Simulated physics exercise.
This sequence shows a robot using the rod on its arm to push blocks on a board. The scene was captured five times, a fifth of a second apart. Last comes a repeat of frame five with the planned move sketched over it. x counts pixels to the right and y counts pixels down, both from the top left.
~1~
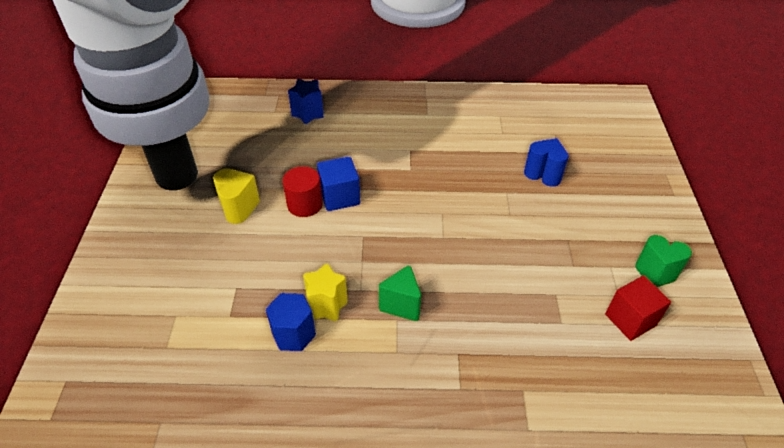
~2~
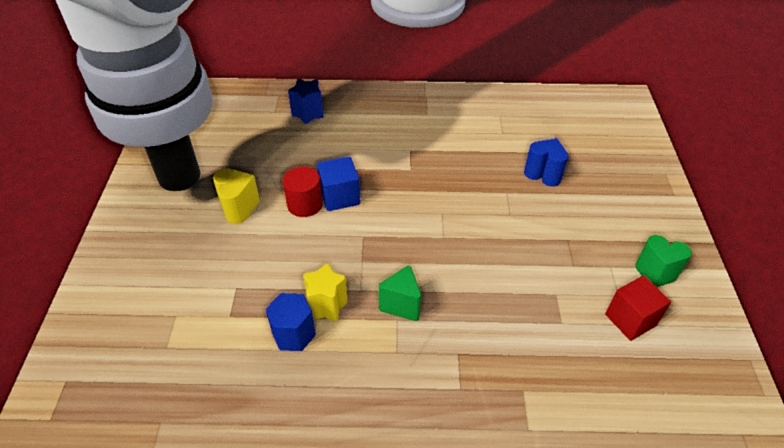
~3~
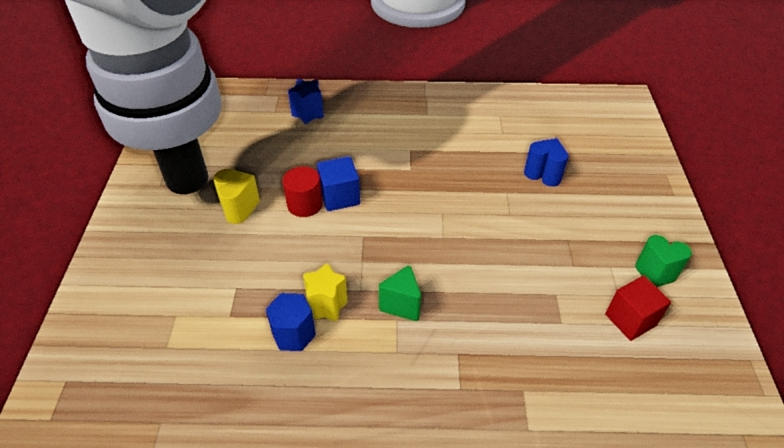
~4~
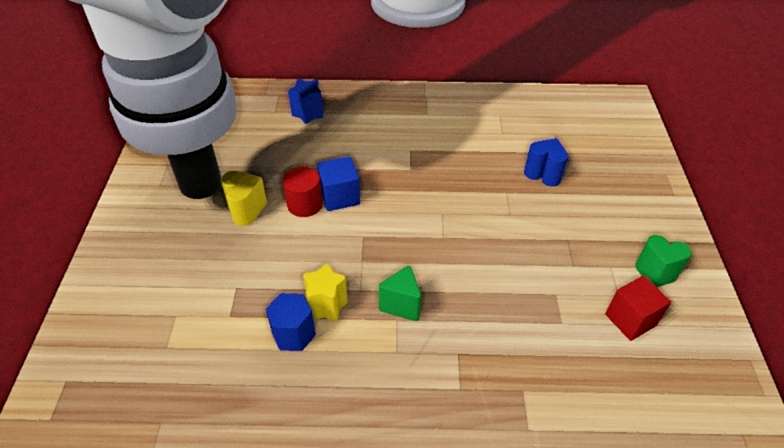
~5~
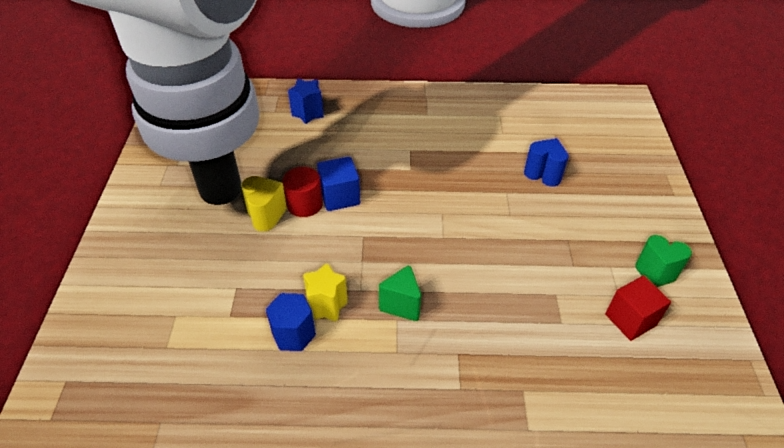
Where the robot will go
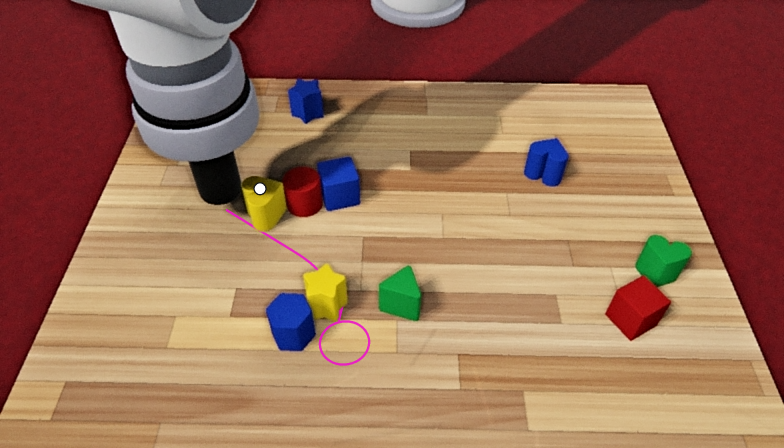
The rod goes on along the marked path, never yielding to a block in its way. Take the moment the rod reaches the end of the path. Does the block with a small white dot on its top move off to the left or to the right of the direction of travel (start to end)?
Toward the left.
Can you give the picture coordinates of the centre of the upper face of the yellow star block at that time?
The point I'd pick in the picture is (348, 357).
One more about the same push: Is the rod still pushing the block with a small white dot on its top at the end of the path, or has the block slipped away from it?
It falls back or aside.
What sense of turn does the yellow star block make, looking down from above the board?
Twists clockwise.
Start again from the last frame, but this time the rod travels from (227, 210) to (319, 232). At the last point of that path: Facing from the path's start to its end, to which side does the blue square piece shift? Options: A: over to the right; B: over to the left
B.
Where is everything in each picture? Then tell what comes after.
In the first picture, lower end of the rod at (178, 178), tops of blocks, yellow heart at (232, 181), red cylinder at (301, 178), yellow star block at (323, 281), blue square piece at (338, 170), green triangular piece at (403, 282).
In the second picture, rod at (180, 179), blocks as before.
In the third picture, rod at (188, 181), blocks as before.
In the fourth picture, rod at (202, 186), yellow heart at (239, 183).
In the fifth picture, rod at (222, 192), yellow heart at (260, 189), red cylinder at (301, 178), yellow star block at (323, 281), blue square piece at (338, 170), green triangular piece at (403, 282).
The drawn path runs from (227, 210) by way of (277, 241) and (325, 280) to (345, 342); the dot is on the yellow heart.
On the path given first. One third of the way, rod at (274, 223); yellow heart at (318, 213), turned 25° anticlockwise; red cylinder at (310, 181); blue square piece at (344, 168).
Two thirds of the way, rod at (323, 263); yellow heart at (350, 219), turned 90° anticlockwise; red cylinder at (310, 181); yellow star block at (328, 287), turned 20° clockwise; blue square piece at (344, 168).
At the end, rod at (343, 325); yellow heart at (350, 219), turned 90° anticlockwise; red cylinder at (310, 181); yellow star block at (348, 357), turned 20° clockwise; blue square piece at (344, 168); green triangular piece not moved.
